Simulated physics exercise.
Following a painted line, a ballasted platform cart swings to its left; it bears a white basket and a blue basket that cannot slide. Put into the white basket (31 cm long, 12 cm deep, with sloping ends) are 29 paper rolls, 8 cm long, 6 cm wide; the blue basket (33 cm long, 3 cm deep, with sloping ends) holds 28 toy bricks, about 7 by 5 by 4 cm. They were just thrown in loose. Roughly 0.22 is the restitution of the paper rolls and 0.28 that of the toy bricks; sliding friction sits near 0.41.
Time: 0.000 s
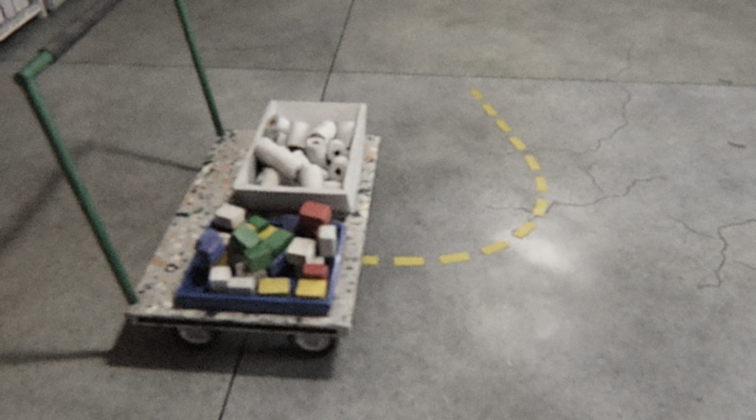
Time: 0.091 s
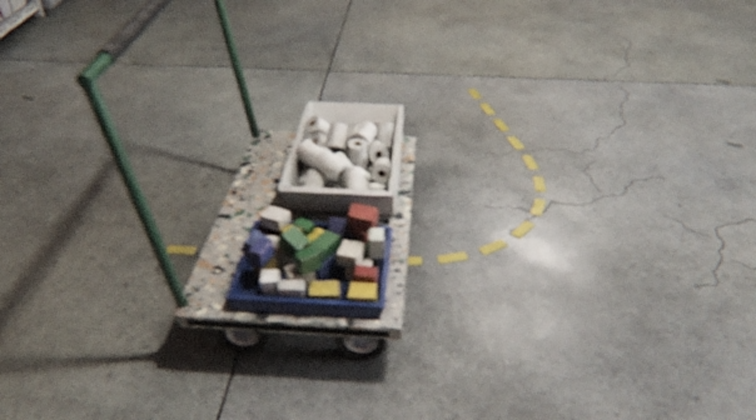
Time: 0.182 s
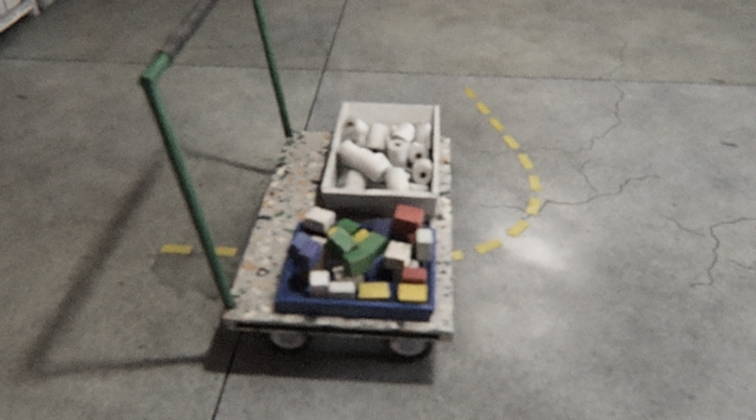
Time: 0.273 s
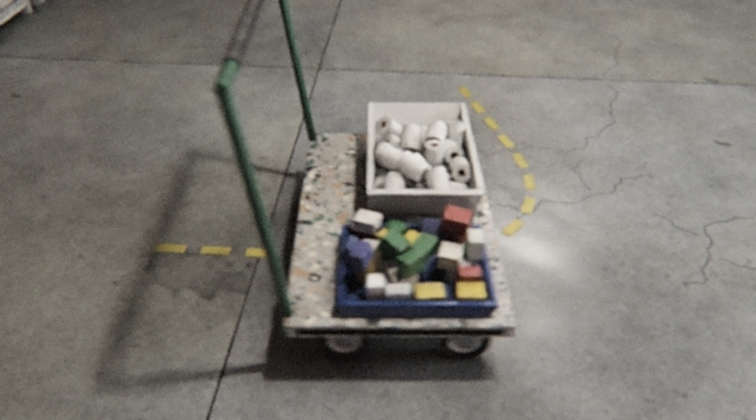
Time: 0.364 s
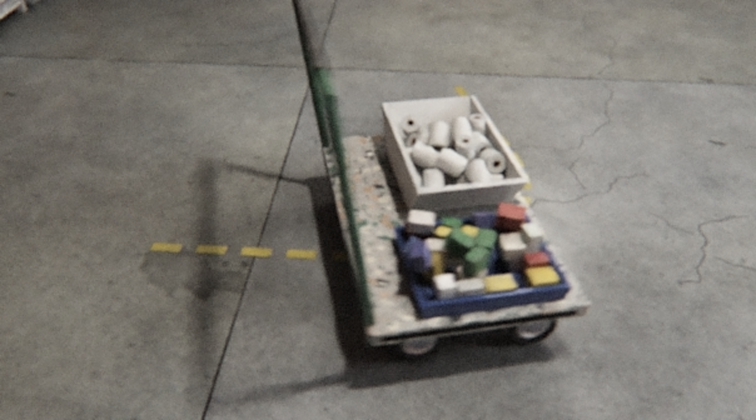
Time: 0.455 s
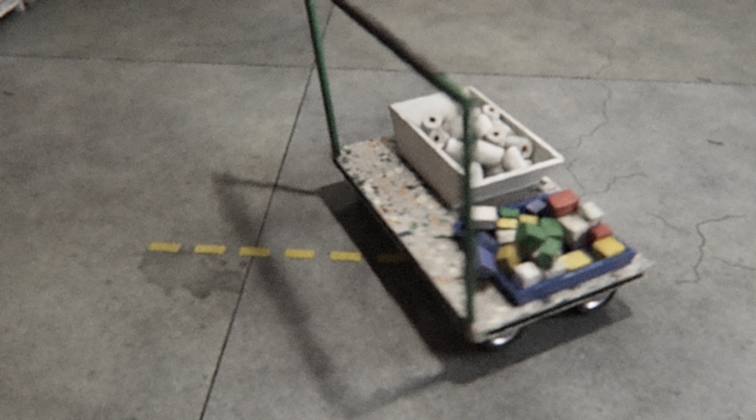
A platform cart with a green handle, carrying a white basket of paper rolls and a blue basket of toy bricks, rolls rightward across a concrete floor along a dashed yellow line, then turns gradually away from the viewer.
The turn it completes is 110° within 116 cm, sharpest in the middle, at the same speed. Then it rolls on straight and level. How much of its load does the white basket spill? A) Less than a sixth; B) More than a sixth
The answer is A.
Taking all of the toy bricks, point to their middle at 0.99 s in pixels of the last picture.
Somewhere around pixel (580, 75).
After 0.58 s, 0 of 29 out of the white basket and 2 of 28 out of the blue basket.
After 0.75 s, 0 of 29 out of the white basket and 4 of 28 out of the blue basket.
After 0.99 s, 0 of 29 out of the white basket and 7 of 28 out of the blue basket.
Final count (at 1.45 s), 0 of 29 out of the white basket and 7 of 28 out of the blue basket. Asked share, 0 of 29, 0 per cent.
